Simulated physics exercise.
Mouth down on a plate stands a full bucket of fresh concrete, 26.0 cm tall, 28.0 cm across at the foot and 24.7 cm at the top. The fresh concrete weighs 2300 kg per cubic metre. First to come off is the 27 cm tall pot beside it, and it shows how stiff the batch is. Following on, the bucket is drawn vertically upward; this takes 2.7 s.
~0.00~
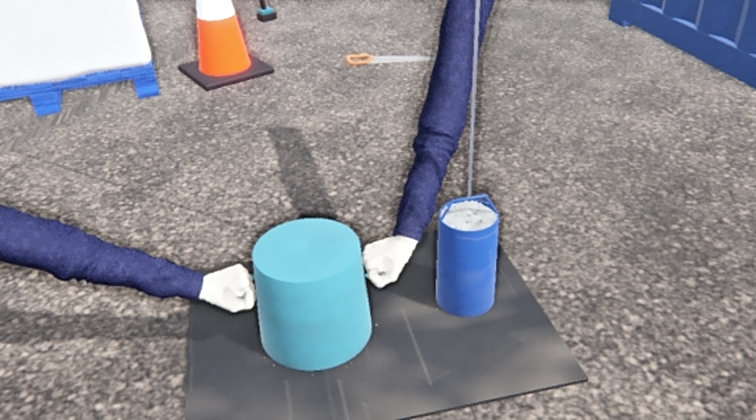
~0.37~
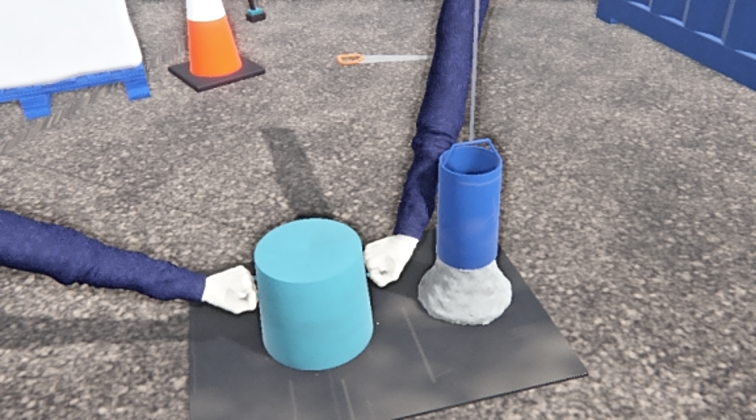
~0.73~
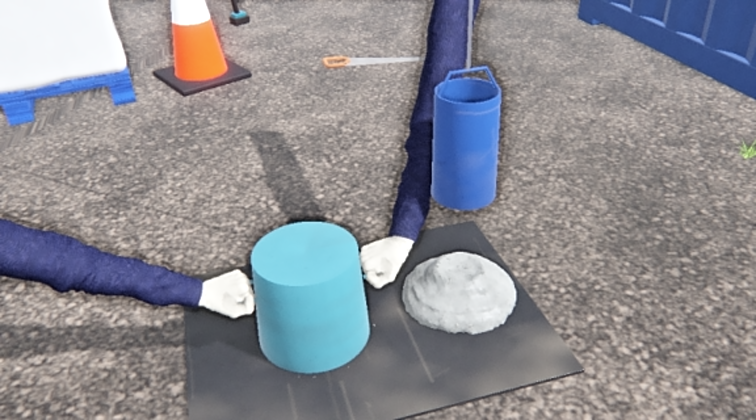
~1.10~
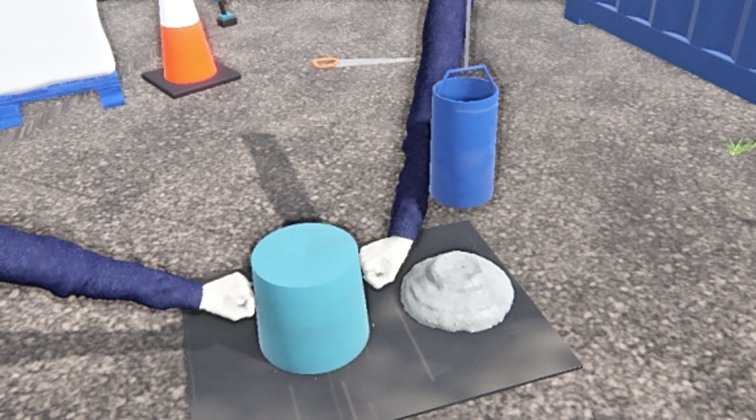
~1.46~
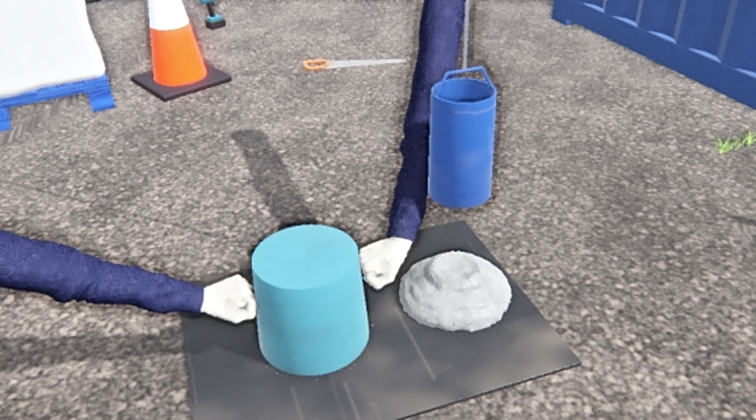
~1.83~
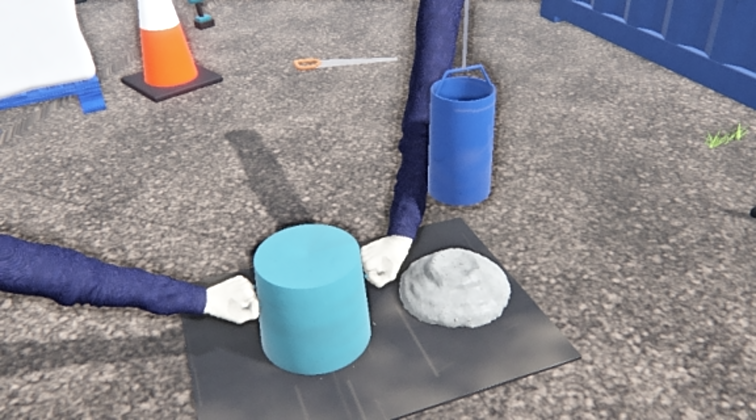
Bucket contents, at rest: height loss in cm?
15 cm.
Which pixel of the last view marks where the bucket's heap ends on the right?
Near (415, 334).
After 2.5 s, the bucket is up 6.1 cm; the fresh concrete has come down 4.3 cm to 22 cm and is 37 cm wide.
After 3.2 s, the bucket is up 17 cm; the fresh concrete has come down 14 cm to 12 cm and is 51 cm wide.
After 3.9 s, the bucket is up 27 cm; the fresh concrete has come down 15 cm to 11 cm and is 52 cm wide.
After 4.7 s, the bucket is clear; the fresh concrete has come down 15 cm to 11 cm and is 52 cm wide.
After 5.2 s, at rest, the bucket is clear; the fresh concrete has come down 15 cm to 11 cm and is 52 cm wide.
